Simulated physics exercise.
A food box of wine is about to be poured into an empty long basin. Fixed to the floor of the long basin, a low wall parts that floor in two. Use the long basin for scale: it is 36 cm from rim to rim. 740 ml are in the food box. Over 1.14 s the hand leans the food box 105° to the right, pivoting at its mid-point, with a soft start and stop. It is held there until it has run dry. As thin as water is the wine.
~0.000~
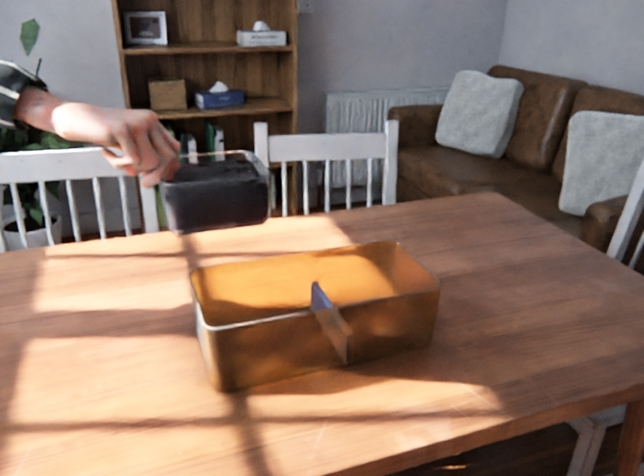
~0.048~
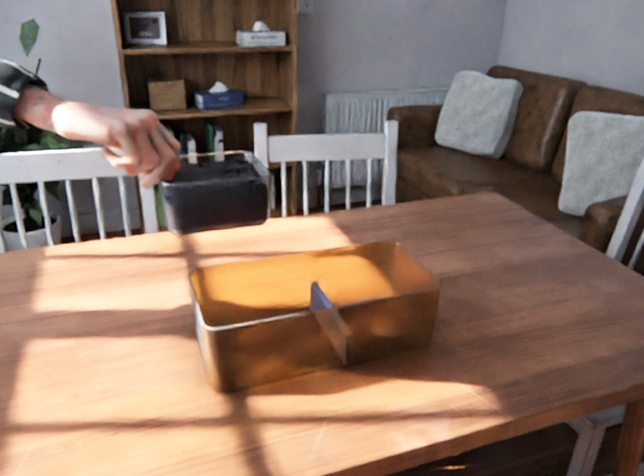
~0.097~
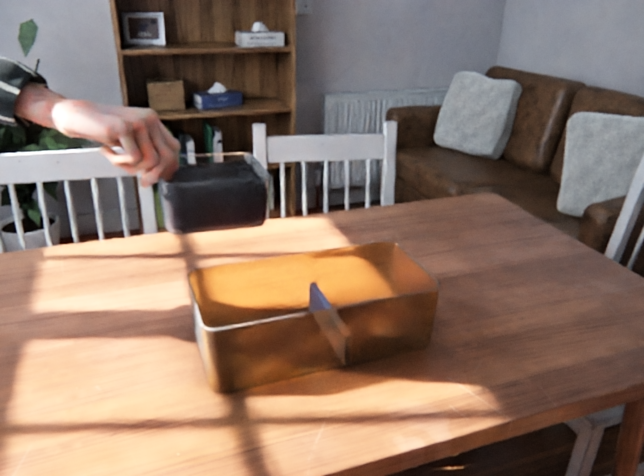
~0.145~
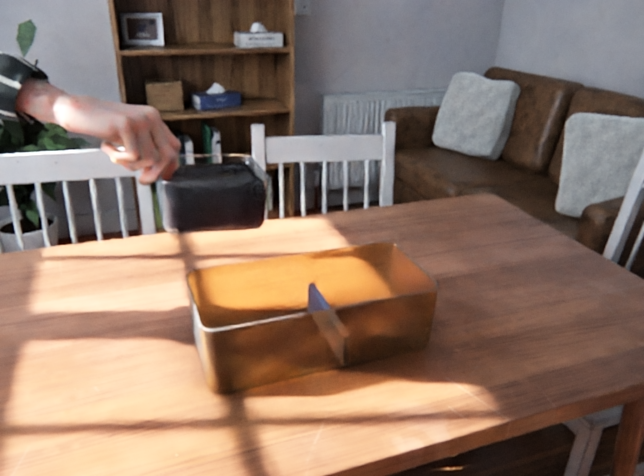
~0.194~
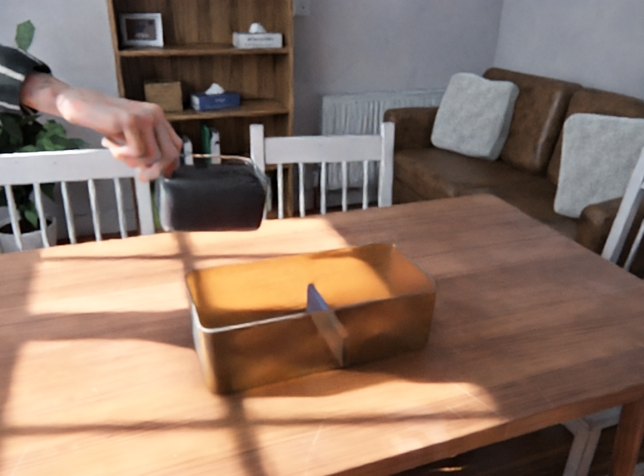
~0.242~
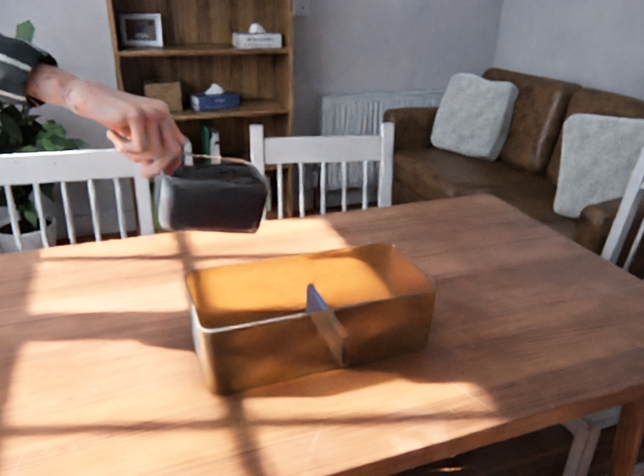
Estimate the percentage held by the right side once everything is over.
I would say 6 per cent.
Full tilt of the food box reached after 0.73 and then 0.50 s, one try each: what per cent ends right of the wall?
Around 5 per cent first, around 10 per cent next.
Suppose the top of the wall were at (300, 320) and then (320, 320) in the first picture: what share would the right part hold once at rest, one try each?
Respectively 70 and 45 %.
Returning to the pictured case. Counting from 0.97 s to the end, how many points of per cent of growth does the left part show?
About 14 percent.
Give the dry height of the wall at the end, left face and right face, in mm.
Left roughly 32 mm; right roughly 50 mm.
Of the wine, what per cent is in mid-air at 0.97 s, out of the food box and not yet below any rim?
About 8 % of the total.
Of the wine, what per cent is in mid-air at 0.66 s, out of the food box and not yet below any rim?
Close to 36 per cent, I'd say.
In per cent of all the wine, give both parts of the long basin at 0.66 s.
Around 16 on the left and around 0 on the right.
Then, 0.66 s in, the tilt is 66° and 47 per cent is still to pour, 16 is left of the wall and 0 right of it.
Then, 0.97 s in, the tilt is 99° and 9 per cent is still to pour, 79 is left of the wall and 5 right of it.
Then, 1.29 s in, the tilt is 105° and 0 per cent is still to pour, 92 is left of the wall and 6 right of it.
Then, 1.64 s in, the tilt is 105° and 0 per cent is still to pour, 93 is left of the wall and 6 right of it.
Finally, 93 per cent lies left of the wall, 6 right of it and 1 outside.
